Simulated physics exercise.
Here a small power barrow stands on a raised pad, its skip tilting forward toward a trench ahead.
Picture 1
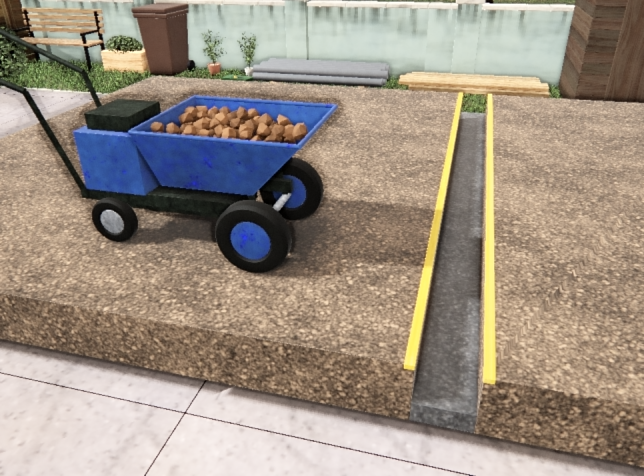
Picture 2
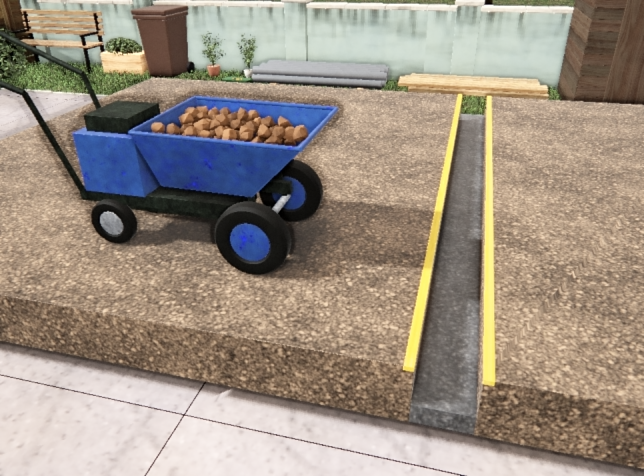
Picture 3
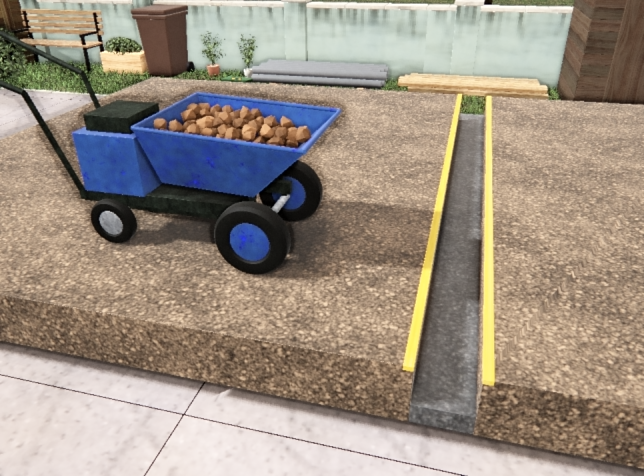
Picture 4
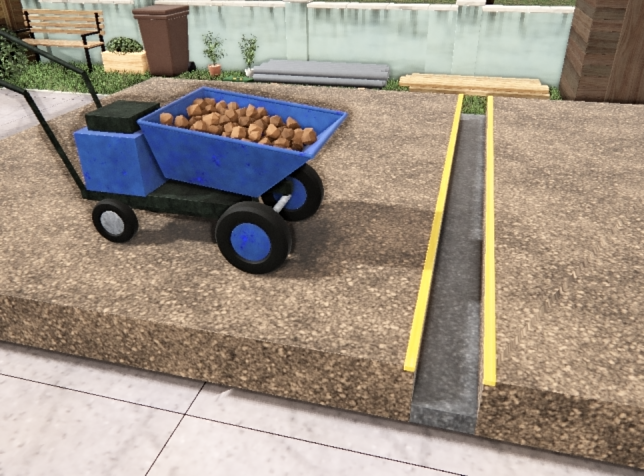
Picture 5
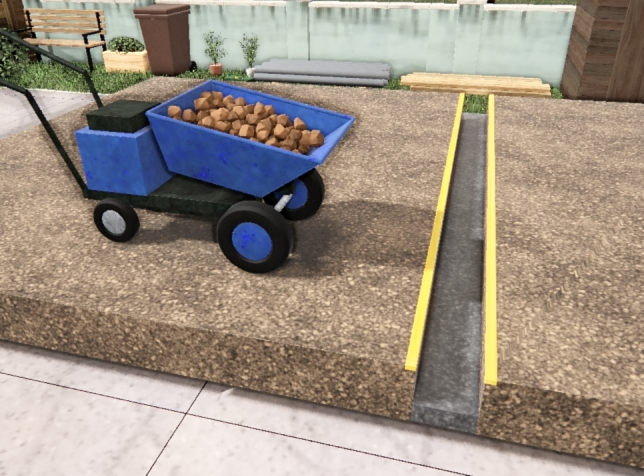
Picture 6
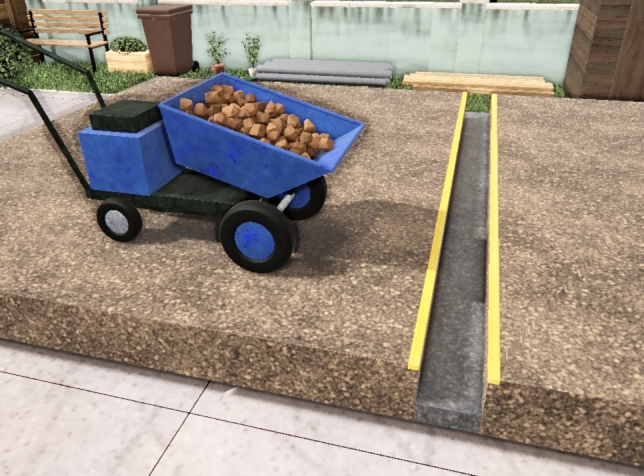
A blue power barrow loaded with brown clods stood on a raised pad, left of a narrow yellow-edged trench, and its skip slowly tilted forward to the right while the wheels stayed put.
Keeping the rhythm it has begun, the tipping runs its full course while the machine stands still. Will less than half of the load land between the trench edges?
Yes, less than half gets in.
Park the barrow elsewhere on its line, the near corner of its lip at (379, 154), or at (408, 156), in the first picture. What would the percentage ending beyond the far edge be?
I'd put it at around 10 percent the first time and 40 percent the second.
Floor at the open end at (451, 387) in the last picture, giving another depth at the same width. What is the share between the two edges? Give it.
About 30 percent.
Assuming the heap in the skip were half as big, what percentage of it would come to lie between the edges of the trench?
My estimate is near 20 per cent.
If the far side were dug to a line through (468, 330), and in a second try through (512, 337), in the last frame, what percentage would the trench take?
The first try lands around 30 %, the second around 30 %.
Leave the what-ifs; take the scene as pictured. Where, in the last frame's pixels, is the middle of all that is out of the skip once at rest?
Somewhere close to (435, 257) in the last picture.
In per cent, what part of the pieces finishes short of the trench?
Roughly 35 in a hundred.
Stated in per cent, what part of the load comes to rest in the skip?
Close to 35 per cent, give or take.
Soon, skip tipped steeply; all in the skip.
A while on, skip tipped right over; about half in the skip; about a third short of the trench; a small part in or heaped over the trench; a stray few falling.
Towards the end, skip tipped right over; about a third in the skip; about a third short of the trench; about a third in or heaped over the trench.
Finally, skip tipped right over; about a third in the skip; about a third short of the trench; about a third in or heaped over the trench; none beyond it.
